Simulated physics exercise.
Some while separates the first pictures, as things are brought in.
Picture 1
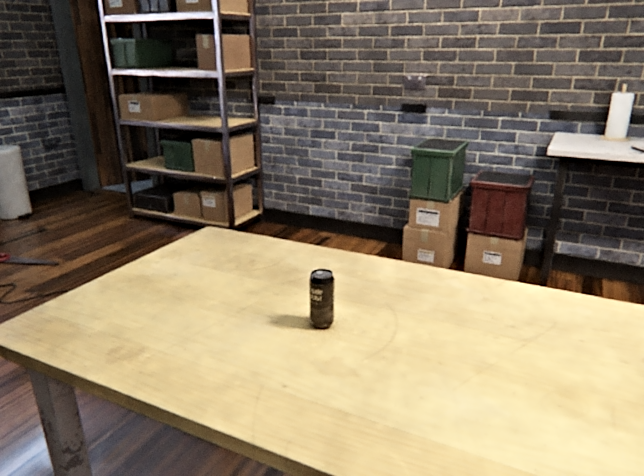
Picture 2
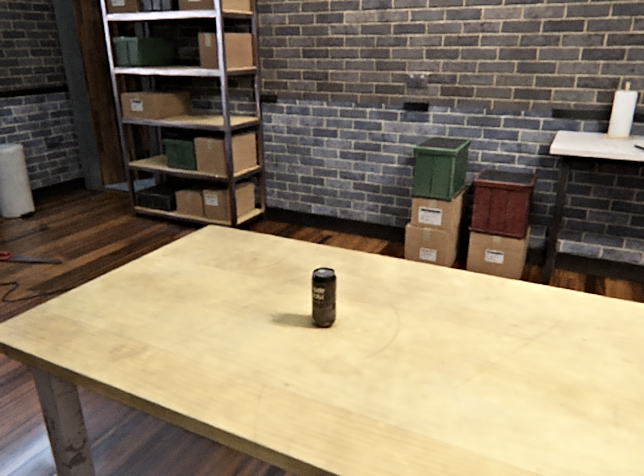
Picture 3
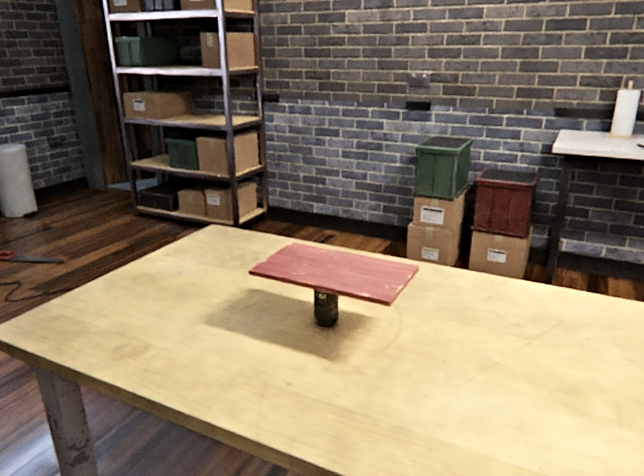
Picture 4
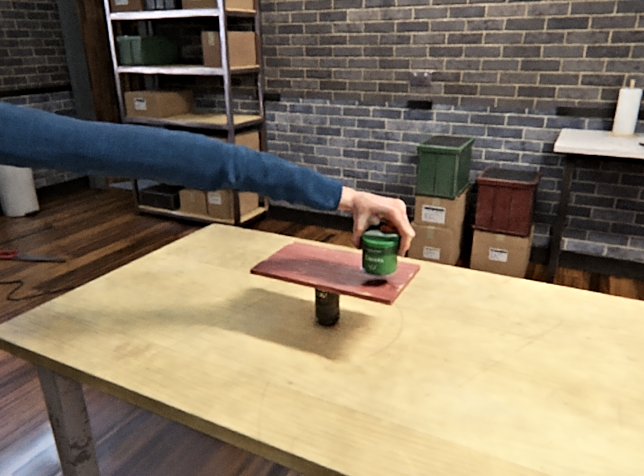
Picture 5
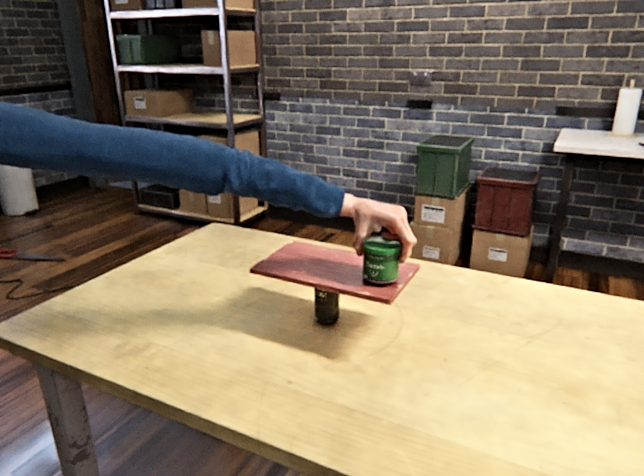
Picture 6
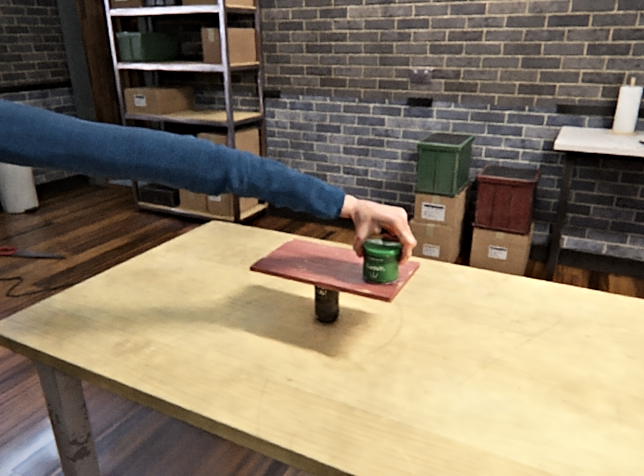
In a brick-walled storeroom with shelves and stacked boxes, a small dark can stands alone on a pale wooden table. A red board then lies across the top of the can. An arm in a blue sleeve reaches in from the left, lowers a green tin onto the board's right side, and keeps hold of it.
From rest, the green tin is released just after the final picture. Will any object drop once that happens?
Yes - basically, the build is unsound there.
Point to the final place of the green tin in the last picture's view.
I'd point to roughly (397, 330).
Then, 0.30 s past the last view, green tin now fallen; red board rocked 45° from its first pose.
Then, 0.40 s past the last view, red board rocked 62° from its first pose.
Finally, fallen, green tin; down or leaning hard in the stack, red board; black can still in place. Final places as the last picture's camera would see them, green tin near (397, 330). The stack gives way.
